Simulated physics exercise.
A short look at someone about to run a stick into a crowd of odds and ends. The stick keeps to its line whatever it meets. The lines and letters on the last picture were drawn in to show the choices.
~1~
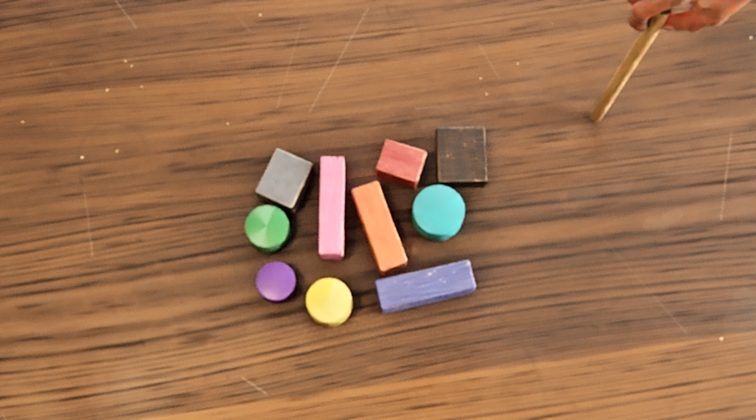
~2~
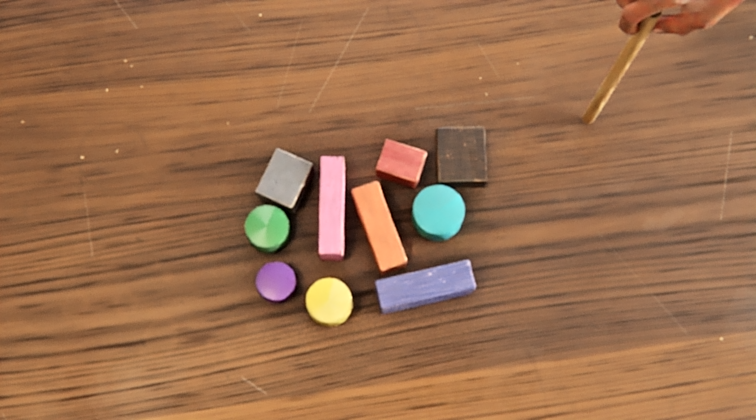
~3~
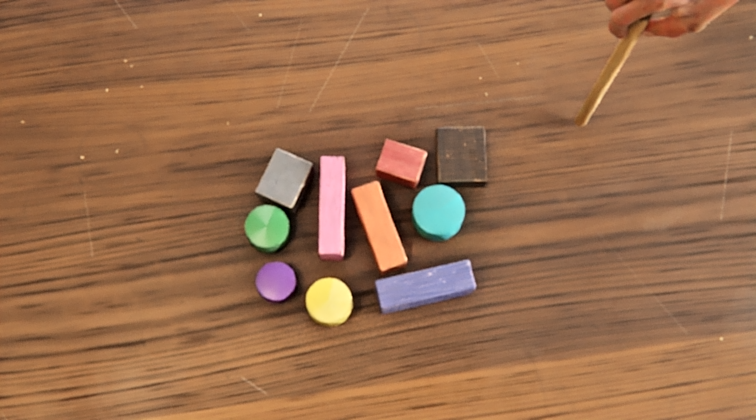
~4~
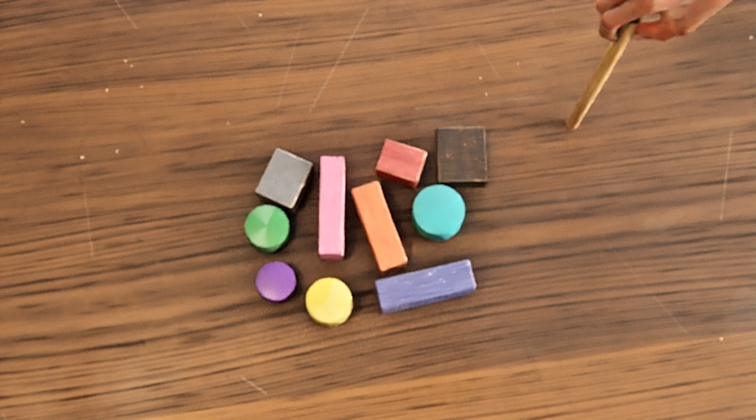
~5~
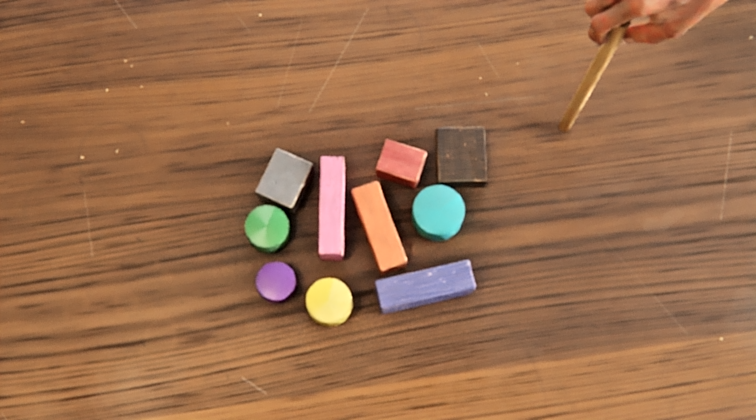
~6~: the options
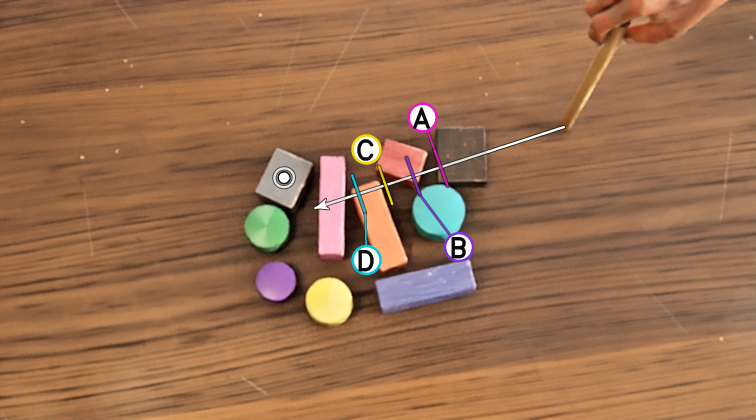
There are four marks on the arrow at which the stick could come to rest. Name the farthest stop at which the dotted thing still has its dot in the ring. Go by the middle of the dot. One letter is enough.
A.
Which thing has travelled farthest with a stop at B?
The black block.
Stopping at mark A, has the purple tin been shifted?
No.
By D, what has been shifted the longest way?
The black block has gone farthest.
On the marked copy, A at (441, 167); B at (413, 176); C at (386, 185); D at (358, 194); the arrow from (564, 127) to (315, 208); the white dot at (284, 177).
Taking A. A third of the way, foot of the stick (518, 142).
Two thirds of the way, foot of the stick (473, 157); black block (444, 162); red block (394, 166).
When it is over, foot of the stick (441, 167); black block (411, 168); red block (364, 167); the dot is still in its ring.
As for the rest, B shifts the dotted thing to (264, 184); C shifts the dotted thing to (249, 189); D shifts the dotted thing to (249, 189).
